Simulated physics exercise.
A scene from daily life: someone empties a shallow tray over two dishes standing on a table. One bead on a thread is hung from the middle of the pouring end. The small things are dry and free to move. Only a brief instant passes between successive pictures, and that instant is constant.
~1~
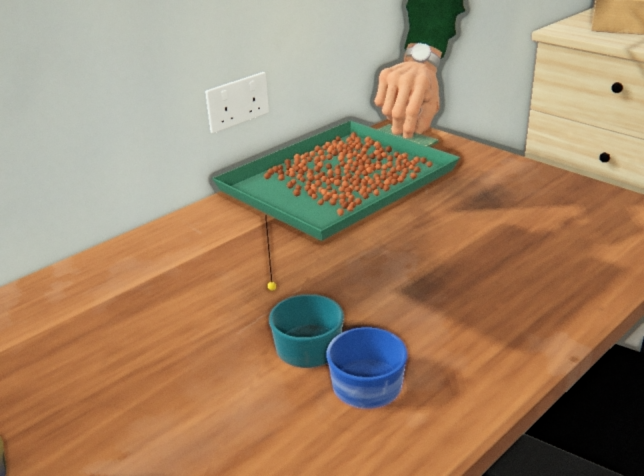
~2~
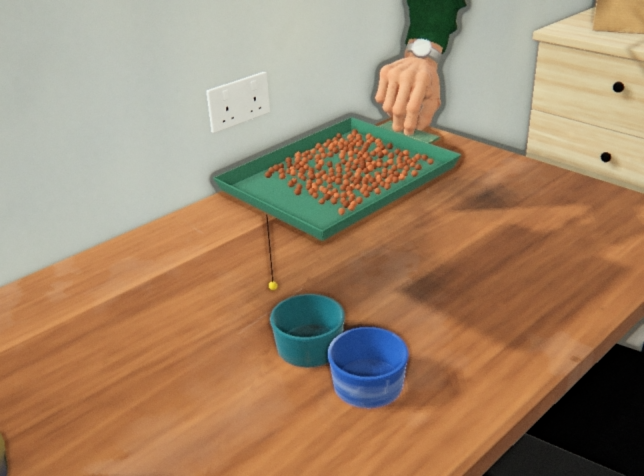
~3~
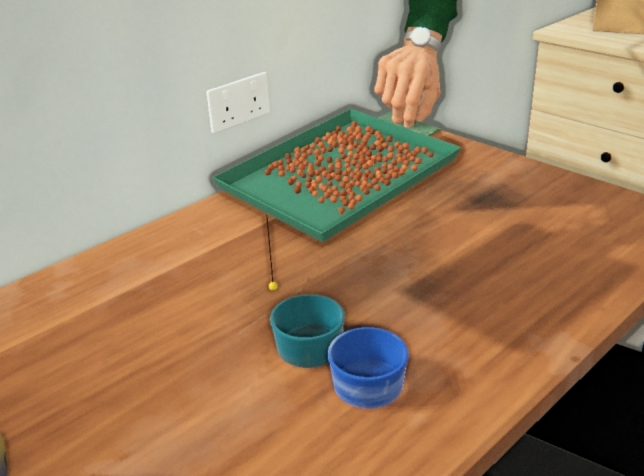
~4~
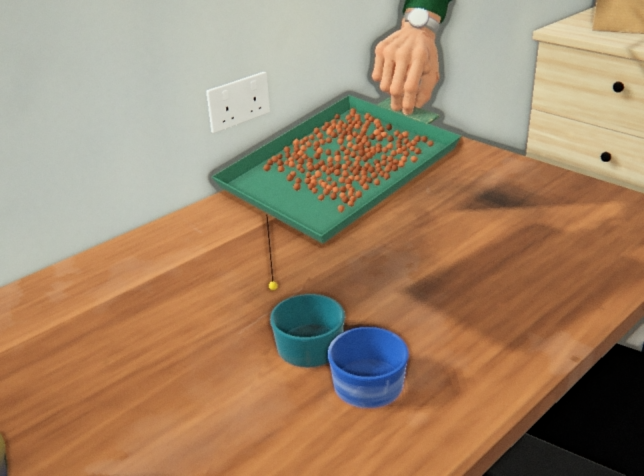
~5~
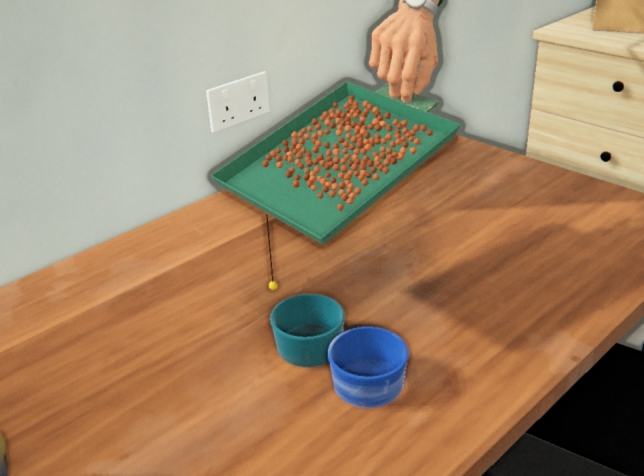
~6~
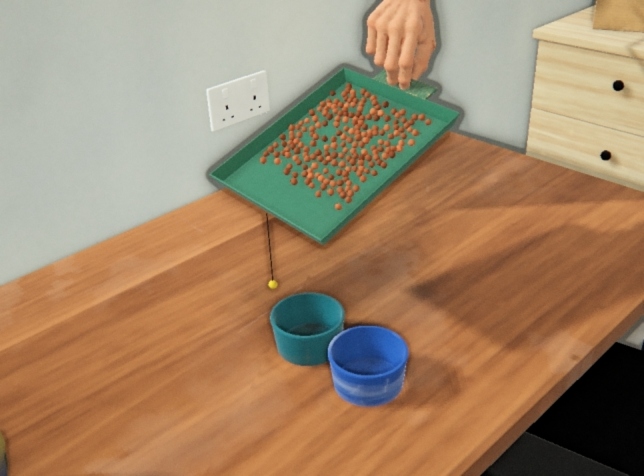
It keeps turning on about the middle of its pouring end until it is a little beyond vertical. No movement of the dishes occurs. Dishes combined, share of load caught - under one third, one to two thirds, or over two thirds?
One to two thirds.
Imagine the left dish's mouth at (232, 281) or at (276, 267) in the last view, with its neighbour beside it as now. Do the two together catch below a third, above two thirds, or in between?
In the middle band, then under a third.
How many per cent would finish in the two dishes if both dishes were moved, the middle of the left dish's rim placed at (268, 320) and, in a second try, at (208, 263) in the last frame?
Roughly 70 % and 10 %.
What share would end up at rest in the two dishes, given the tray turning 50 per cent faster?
Estimate: Some 30 %.
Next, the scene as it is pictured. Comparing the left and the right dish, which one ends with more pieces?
Reply: The left-hand one.
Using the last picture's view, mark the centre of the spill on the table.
Its middle is at roughly (254, 377).
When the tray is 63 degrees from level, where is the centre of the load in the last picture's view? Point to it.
About (295, 223).
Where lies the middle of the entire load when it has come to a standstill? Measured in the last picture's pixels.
The centre comes to rest close to (291, 357).
Soon, tray tipped steeply; most on the tray; a stray few in the left dish; a stray few outside both; a small part in the air.
A while on, tray tipped past a quarter turn; a small part on the tray; a stray few in the right dish; about a third in the left dish; about a third outside both; about a quarter in the air.
Towards the end, tray tipped past a quarter turn; a stray few in the right dish; about half in the left dish; about half outside both.
Finally, tray tipped past a quarter turn; a stray few in the right dish; about half in the left dish; about half outside both.
